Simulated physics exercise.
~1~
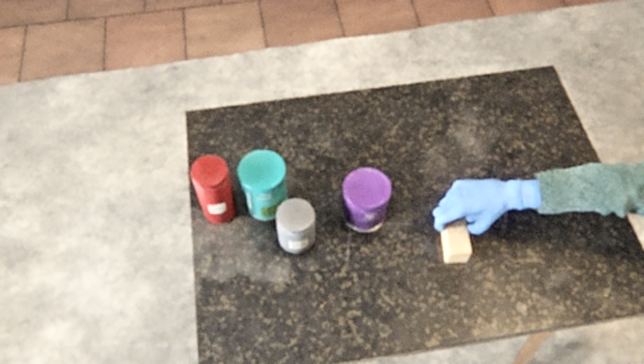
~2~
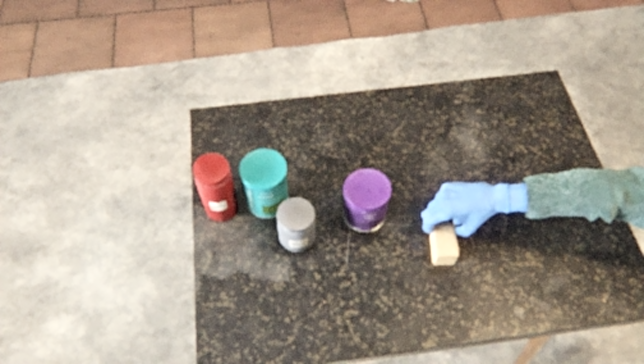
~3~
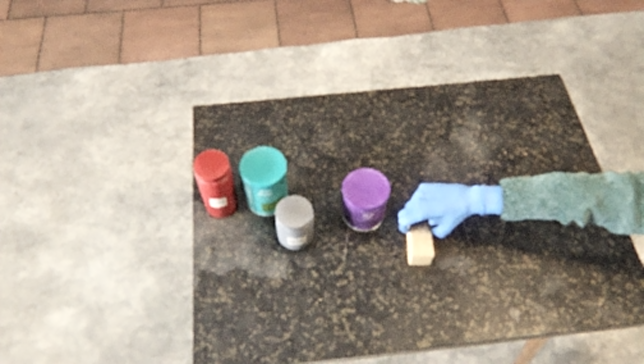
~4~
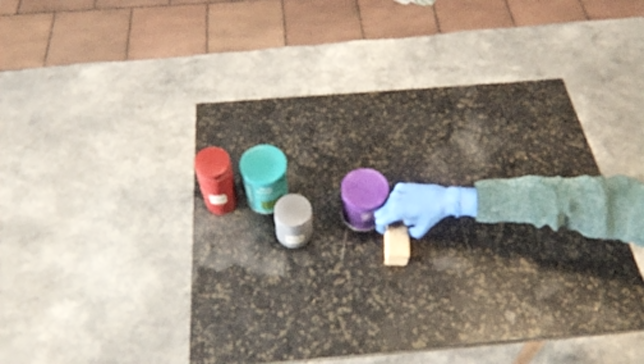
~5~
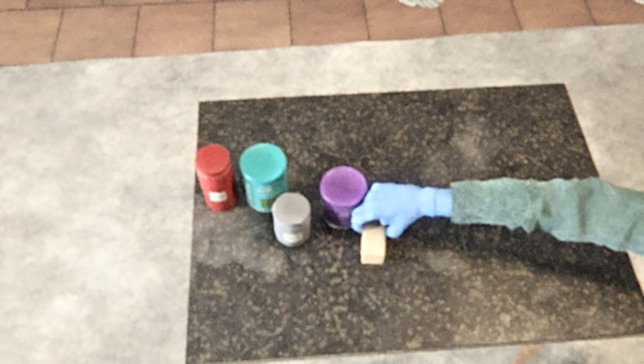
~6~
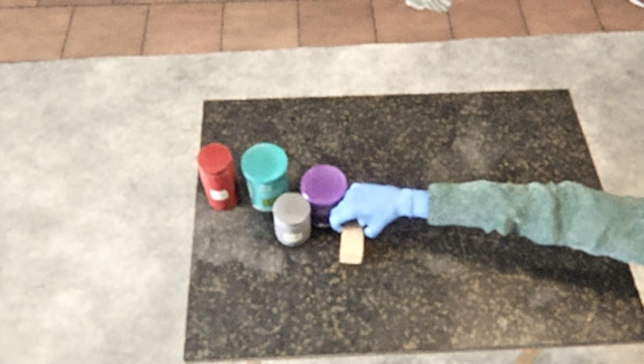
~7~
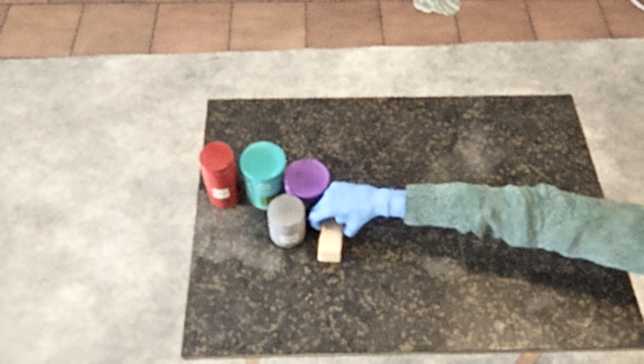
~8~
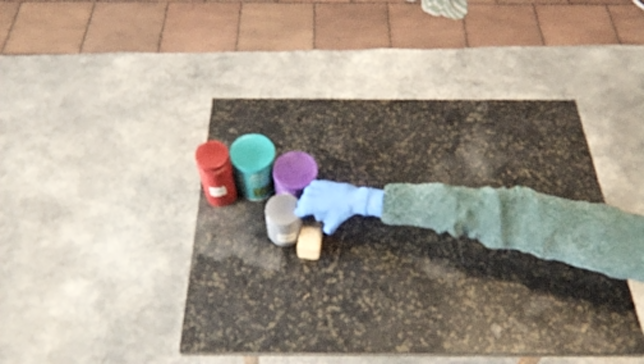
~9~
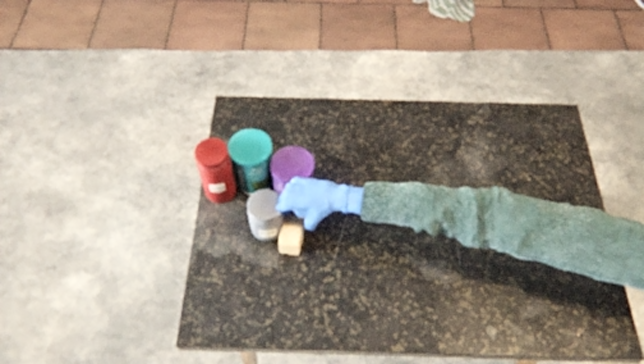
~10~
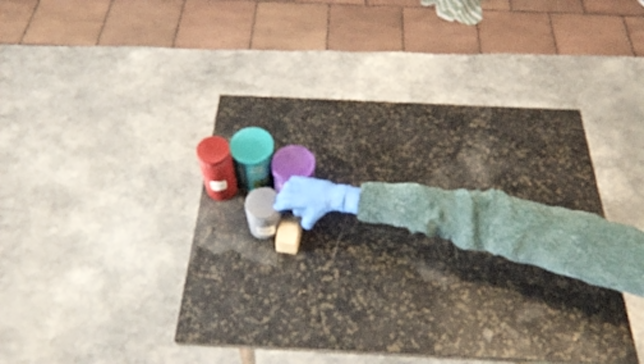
On a dark tabletop, a gloved hand slides a block left, bunching four upright containers together.
